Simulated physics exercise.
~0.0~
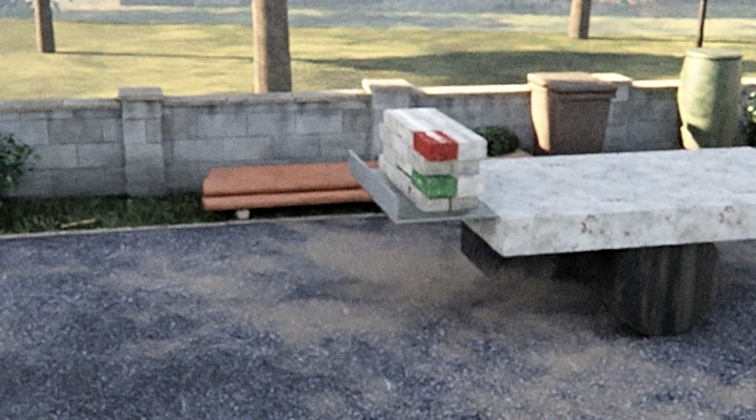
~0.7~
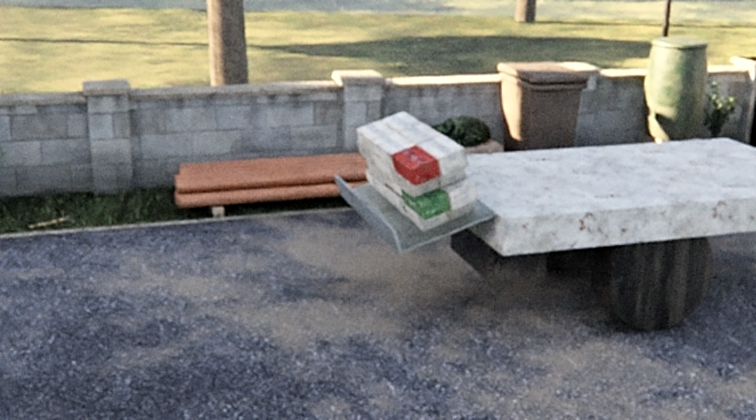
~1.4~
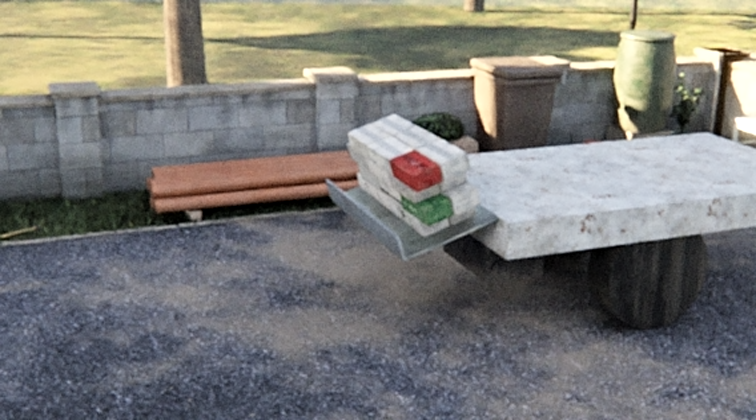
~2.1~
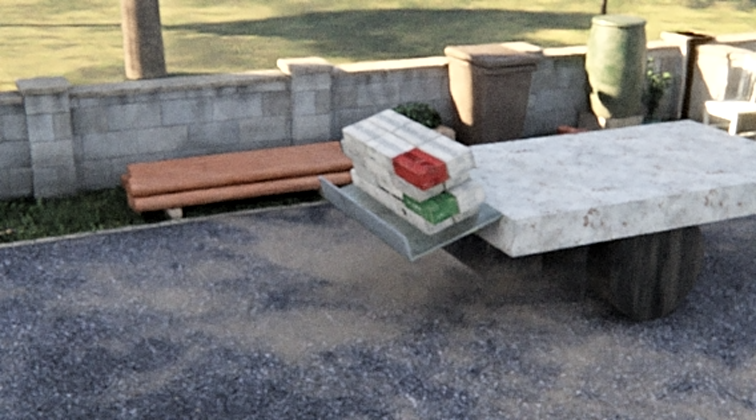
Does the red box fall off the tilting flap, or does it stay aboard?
The red box stays aboard, resting in the stack on the tilted flap.
